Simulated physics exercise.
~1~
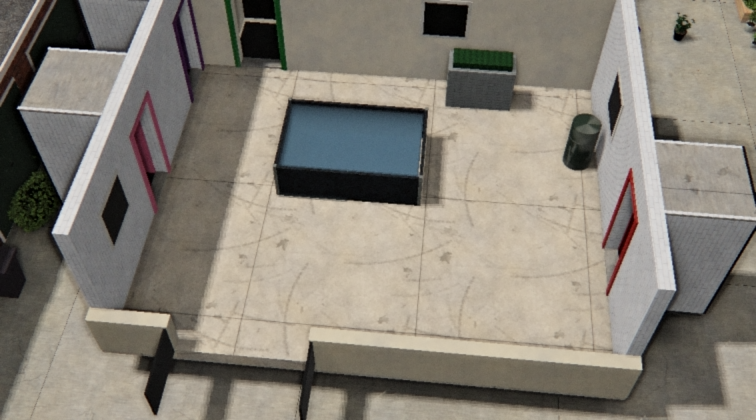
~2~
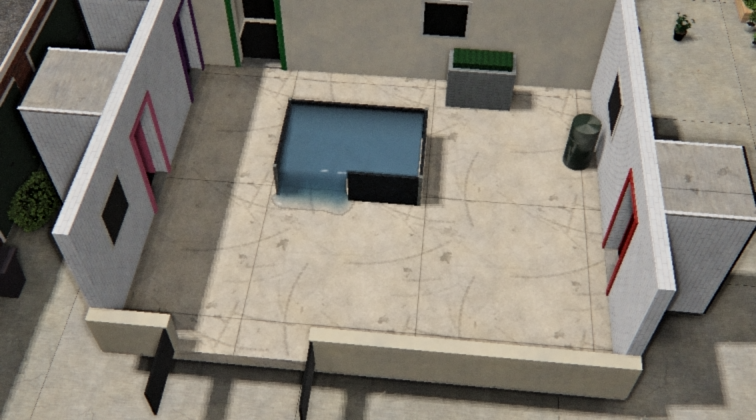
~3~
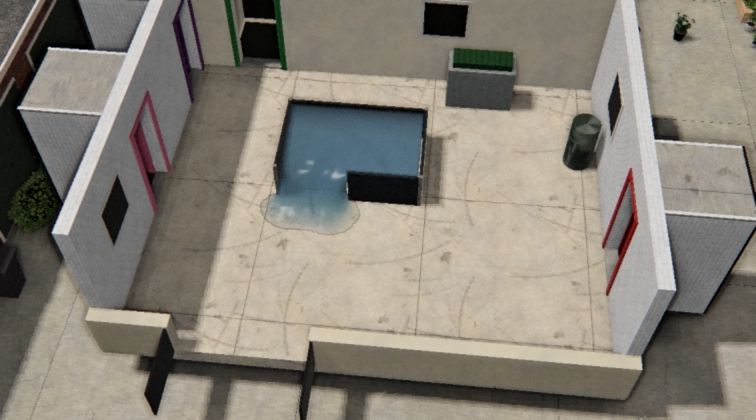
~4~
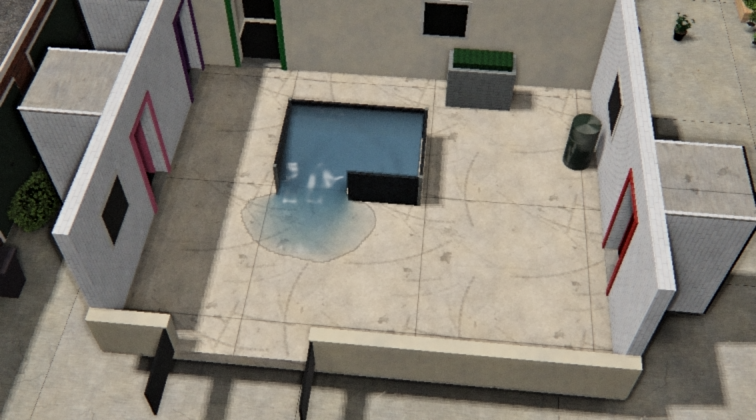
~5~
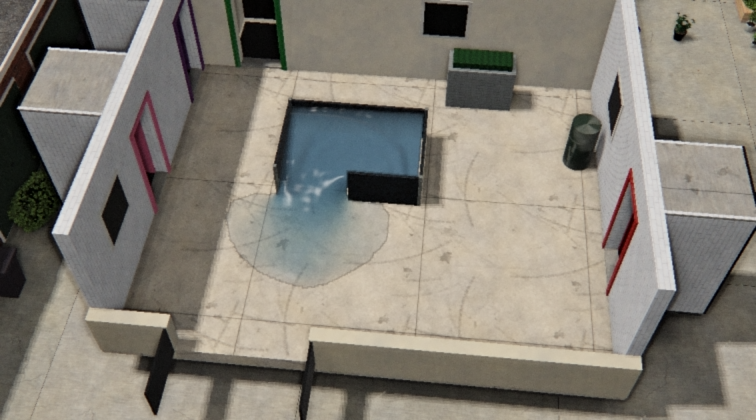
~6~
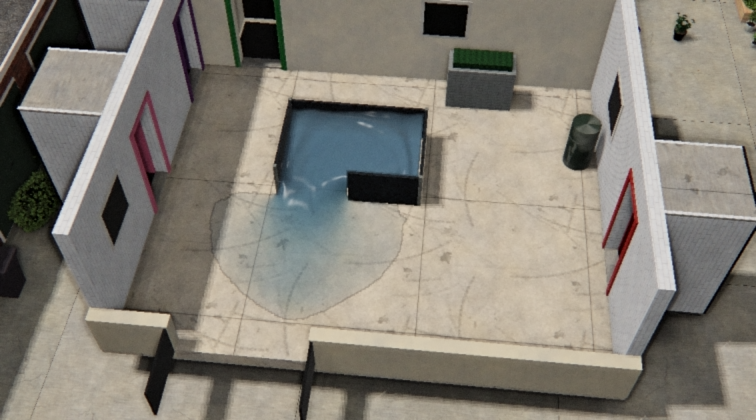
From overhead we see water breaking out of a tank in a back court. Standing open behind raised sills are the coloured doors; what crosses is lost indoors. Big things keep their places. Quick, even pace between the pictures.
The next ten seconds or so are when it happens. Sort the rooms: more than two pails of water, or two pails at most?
Pink door - two pails at most; green door - two pails at most; purple door - two pails at most; red door - two pails at most.
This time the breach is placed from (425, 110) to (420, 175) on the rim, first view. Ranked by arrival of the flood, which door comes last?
My answer is the pink-painted one.
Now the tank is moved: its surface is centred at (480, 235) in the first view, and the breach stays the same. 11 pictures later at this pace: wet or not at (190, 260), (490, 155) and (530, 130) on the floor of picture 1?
Soaked, parched, parched.
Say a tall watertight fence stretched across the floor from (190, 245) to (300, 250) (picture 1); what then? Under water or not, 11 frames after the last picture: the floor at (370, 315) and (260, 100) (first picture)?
As listed: Flooded, free of water.
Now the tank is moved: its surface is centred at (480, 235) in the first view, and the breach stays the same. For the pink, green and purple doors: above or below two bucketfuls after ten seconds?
Well, the pink door tops the threshold, the green door tops the threshold, and the purple door tops the threshold.
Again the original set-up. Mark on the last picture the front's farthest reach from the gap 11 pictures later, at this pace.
The front's farthest point is close to (499, 365).
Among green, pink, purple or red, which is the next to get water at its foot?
First in line is the one in pink.
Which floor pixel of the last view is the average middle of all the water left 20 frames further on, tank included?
Somewhere near (323, 228).
A moment on, water covers 25 % of the floor; the pink door not reached, the green door not reached, the purple door not reached, the red door not reached.
Next, water covers 30 % of the floor; the pink door not reached, the green door not reached, the purple door not reached, the red door not reached.
Then, water covers 40 % of the floor; the pink door wet at the sill, nothing in, the green door not reached, the purple door not reached, the red door not reached.
Later, water covers 55 % of the floor; the pink door wet at the sill, nothing in, the green door not reached, the purple door not reached, the red door under two buckets in.
In the end, water covers 80 % of the floor; the pink door wet at the sill, nothing in, the green door wet at the sill, nothing in, the purple door wet at the sill, nothing in, the red door under two buckets in.
